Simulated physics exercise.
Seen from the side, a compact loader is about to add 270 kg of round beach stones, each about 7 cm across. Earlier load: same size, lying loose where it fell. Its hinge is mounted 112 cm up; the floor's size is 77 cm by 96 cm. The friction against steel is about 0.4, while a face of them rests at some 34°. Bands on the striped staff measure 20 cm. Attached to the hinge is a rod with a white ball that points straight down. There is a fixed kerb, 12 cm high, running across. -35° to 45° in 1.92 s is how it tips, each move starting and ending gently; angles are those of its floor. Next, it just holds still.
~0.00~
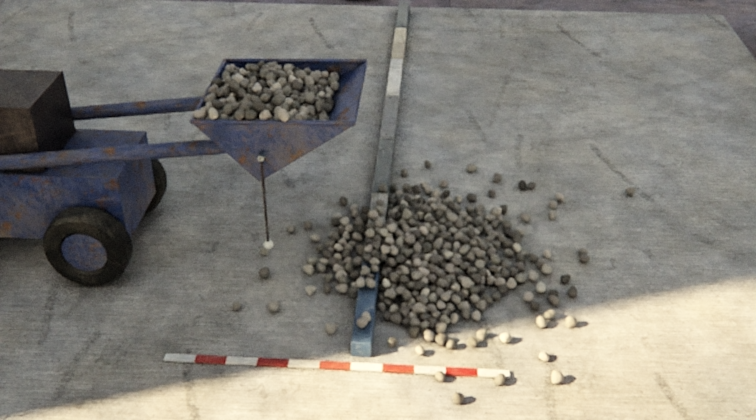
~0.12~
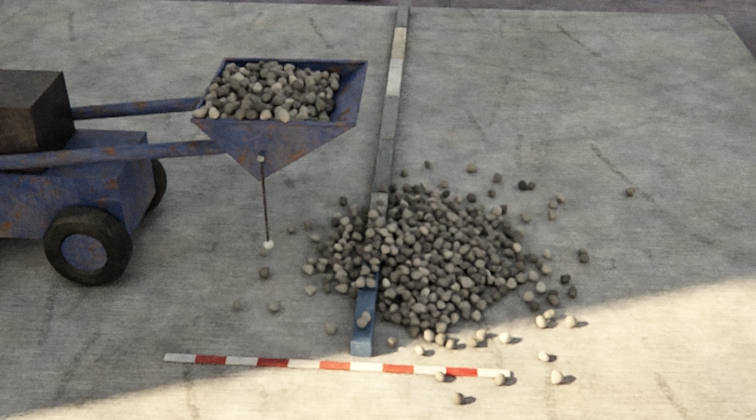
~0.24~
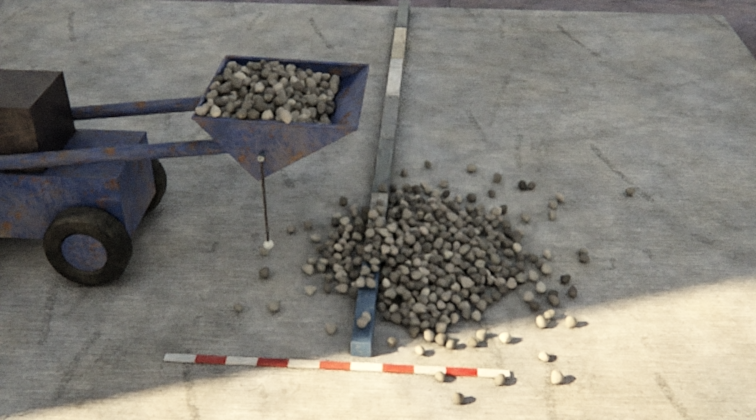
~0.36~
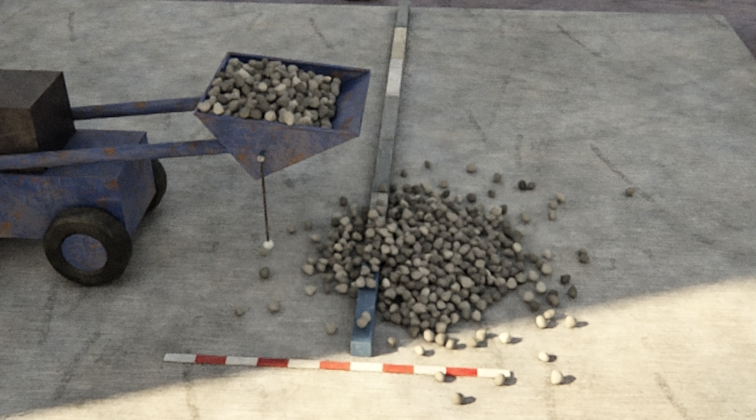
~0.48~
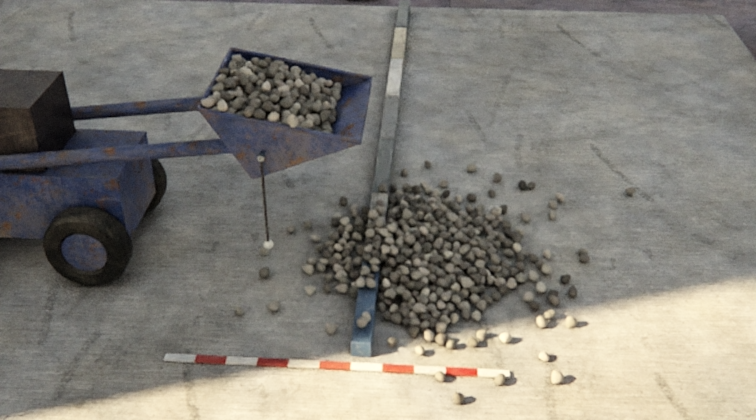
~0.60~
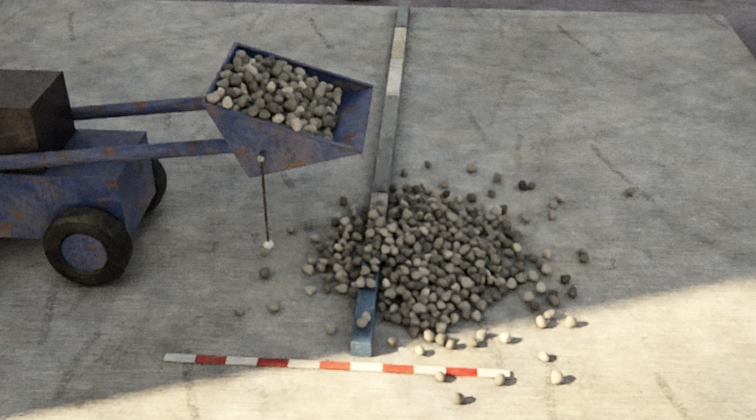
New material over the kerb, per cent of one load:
51 per cent.
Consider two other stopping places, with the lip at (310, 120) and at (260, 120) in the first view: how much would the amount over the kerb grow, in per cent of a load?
I'd expect near 10 per cent first and near 0 per cent next.
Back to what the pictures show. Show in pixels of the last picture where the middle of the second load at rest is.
The centre sits about (384, 243).
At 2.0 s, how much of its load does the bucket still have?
Estimate: 5 % remaining inside, roughly.
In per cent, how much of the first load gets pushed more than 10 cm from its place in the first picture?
I'd put it at about 10 per cent.
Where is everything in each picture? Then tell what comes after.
The bucket is at -35°, its lip at (355, 124); the top of the load is at (257, 77). The earlier load is highest near (384, 239), 18 cm above ground level, 15 % on this side of the kerb, 85 % over the kerb, in the first picture.
The bucket is at -34°, its lip at (355, 125); the top of the load is at (254, 76); the stones move at 0.1 m/s on average, in the second picture.
The bucket is at -32°, its lip at (357, 129); the top of the load is at (251, 76); the stones move at 0.1 m/s on average, in the third picture.
The bucket is at -28°, its lip at (359, 135); the top of the load is at (252, 74); the stones move at 0.1 m/s on average, in the fourth picture.
Lip at (361, 143), floor tilted -22°, highest stones at (238, 69); the stones move at 0.2 m/s on average, in the fifth picture.
Lip at (362, 152), floor tilted -16°, highest stones at (243, 65); the stones move at 0.2 m/s on average, in the sixth picture.
After 1.4 s the floor is at 33°; in per cent of one load, 84 in the bucket, 30 on this side of the kerb, 86 over the kerb; the foremost stones are at (578, 246).
After 2.0 s the floor is at 45°; in per cent of one load, 6 in the bucket, 67 on this side of the kerb, 127 over the kerb; the foremost stones are at (578, 246).
After 2.4 s the floor is at 45°; in per cent of one load, 0 in the bucket, 65 on this side of the kerb, 136 over the kerb; the foremost stones are at (578, 246).
After 4.8 s the floor is at 45°; in per cent of one load, 0 in the bucket, 64 on this side of the kerb, 137 over the kerb; the foremost stones are at (578, 246). Net gain over the kerb, 51.
